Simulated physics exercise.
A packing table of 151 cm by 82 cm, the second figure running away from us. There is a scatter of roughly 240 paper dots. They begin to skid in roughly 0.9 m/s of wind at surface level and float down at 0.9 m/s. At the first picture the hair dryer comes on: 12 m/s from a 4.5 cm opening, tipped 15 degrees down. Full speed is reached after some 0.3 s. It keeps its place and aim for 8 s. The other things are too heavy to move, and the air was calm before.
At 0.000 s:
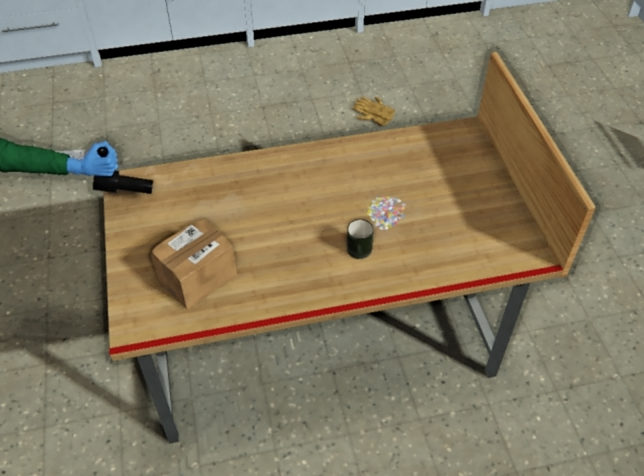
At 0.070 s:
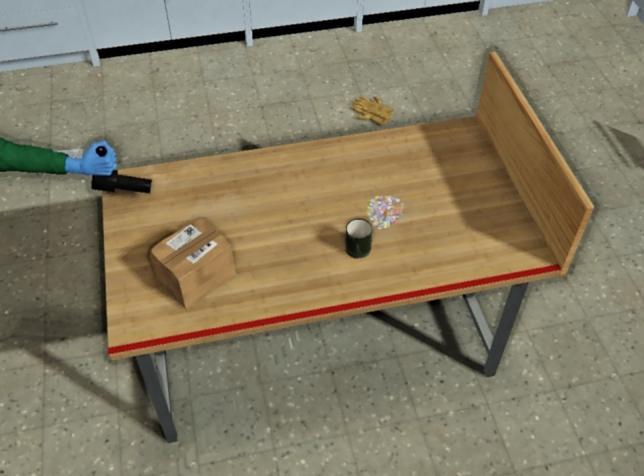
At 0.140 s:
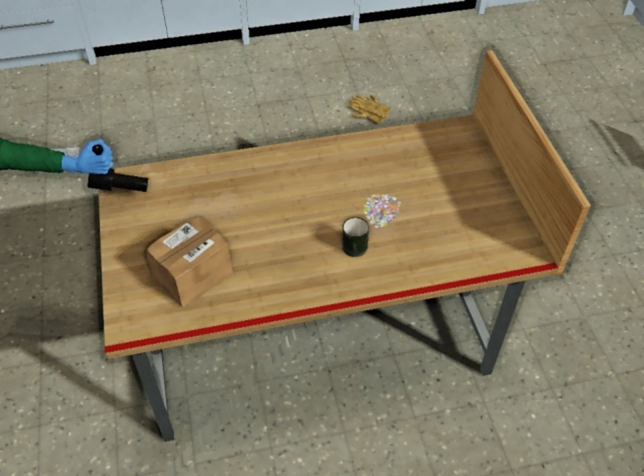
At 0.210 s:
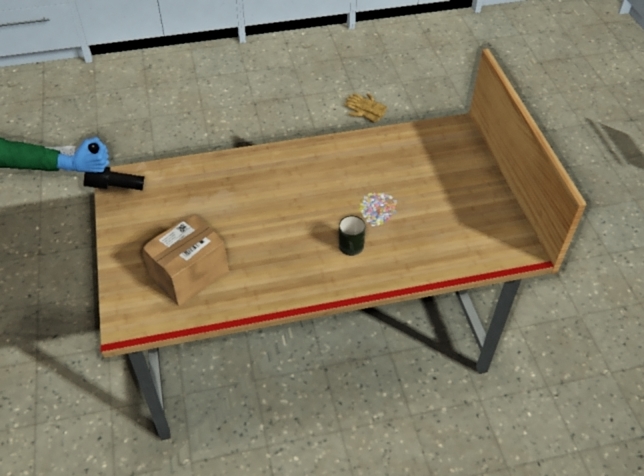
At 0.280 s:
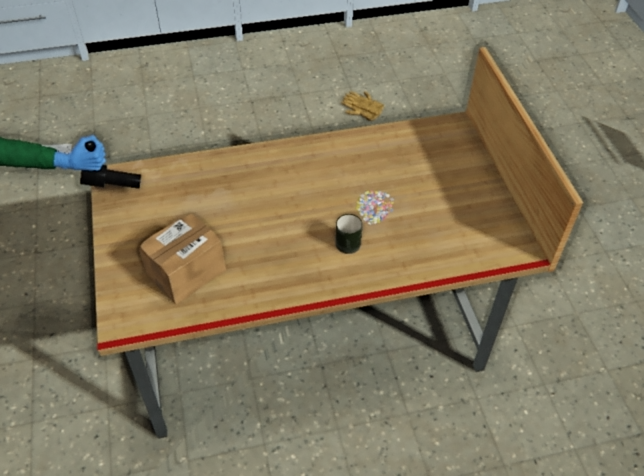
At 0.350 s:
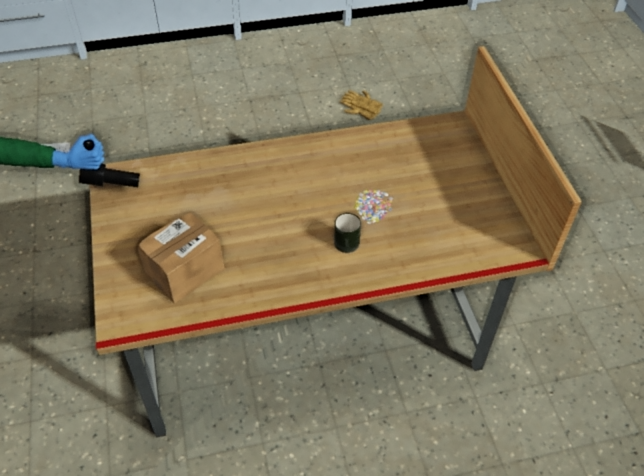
In a room with a speckled tiled floor and pale cabinets along the back, a wooden packing table is seen from above at an angle. A blue-gloved hand in a green sleeve holds a black hair dryer at the left, with a brown box, a dark mug and pastel paper dots across the red-edged tabletop. Nothing visibly stirs; only the camera shifts slightly, sliding the whole view a little leftward.
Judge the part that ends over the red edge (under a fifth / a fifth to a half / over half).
By then more than half are over the red edge.
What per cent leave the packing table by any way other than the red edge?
About 0 %.
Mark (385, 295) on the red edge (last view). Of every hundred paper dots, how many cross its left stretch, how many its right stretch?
Some 0 % left, 100 % right.
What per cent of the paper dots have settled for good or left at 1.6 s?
About 70 %.
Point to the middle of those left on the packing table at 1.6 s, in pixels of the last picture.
Near (514, 261).
After 1.6 s the count stands so, 73 % are over the red edge; the middle of those still in play is near (514, 261).
After 2.6 s the count stands so, 86 % are over the red edge.
After 4.4 s the count stands so, 92 % are over the red edge.
After 8.0 s, at the end, 95 % are over the red edge.
